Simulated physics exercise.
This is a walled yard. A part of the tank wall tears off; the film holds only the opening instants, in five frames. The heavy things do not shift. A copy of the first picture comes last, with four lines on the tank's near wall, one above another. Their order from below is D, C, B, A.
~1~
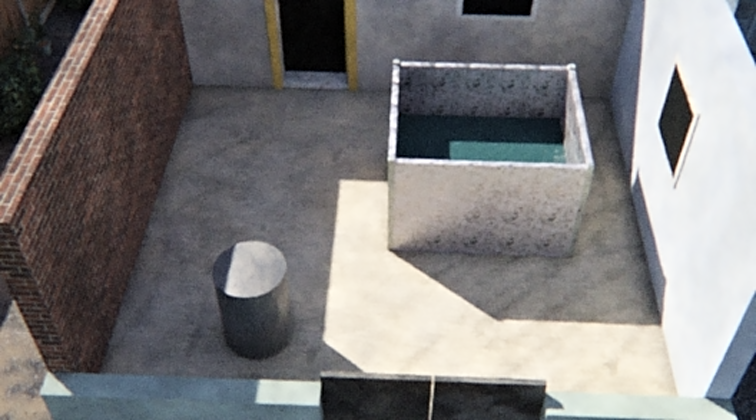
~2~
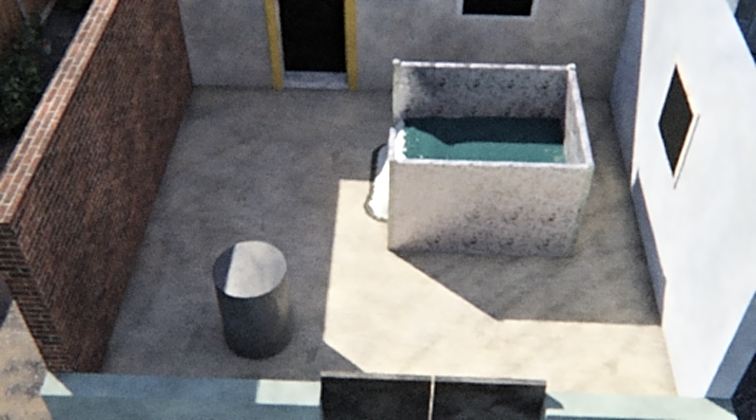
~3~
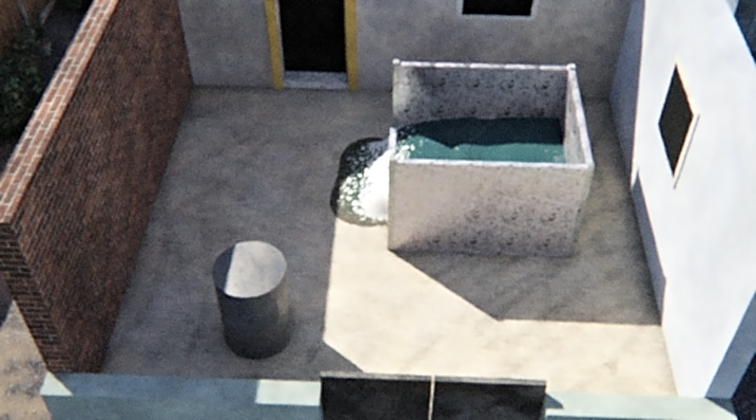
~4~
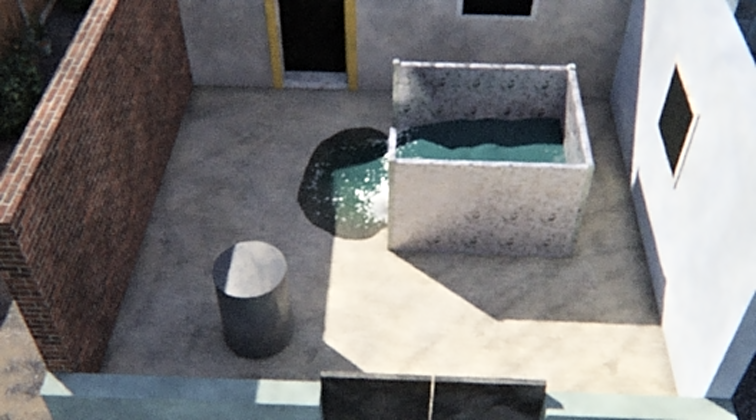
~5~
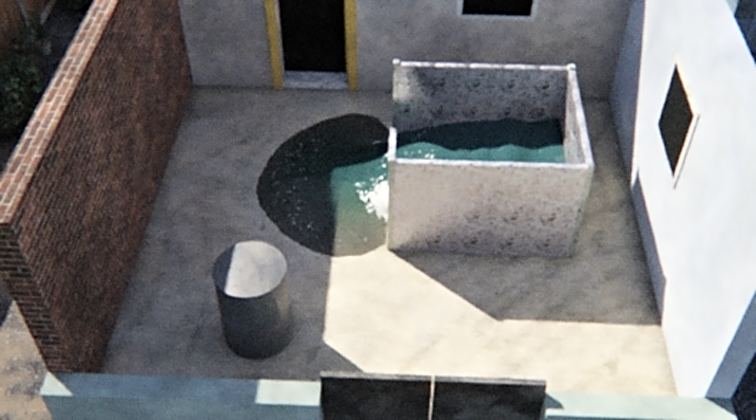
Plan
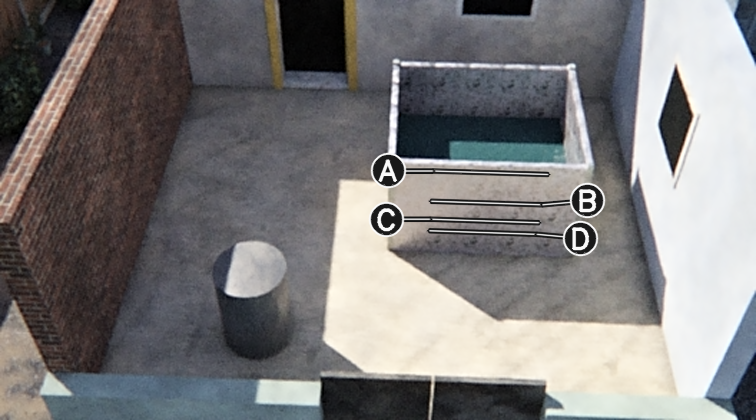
Water poured out of the left side of the speckled tank in a white, foamy gush, then spread leftward across the walled yard's floor in a widening dark puddle behind the grey cylinder.
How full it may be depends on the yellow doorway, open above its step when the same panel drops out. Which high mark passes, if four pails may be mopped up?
It is C.
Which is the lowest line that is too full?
B it is.
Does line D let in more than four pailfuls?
No, that is safe.
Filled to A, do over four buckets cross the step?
Yes, it does.
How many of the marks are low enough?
Two of the four.
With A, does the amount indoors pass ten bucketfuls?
Yes.
On the marked copy, A at (490, 172); B at (486, 203); C at (484, 220); D at (482, 232); from the bottom up D, C, B, A.
Choosing A, dozens of bucketfuls pour in.
Choosing B, about 10 bucketfuls get in.
Choosing C, a bucket or two gets in.
Choosing D, a splash gets over, under a bucket.
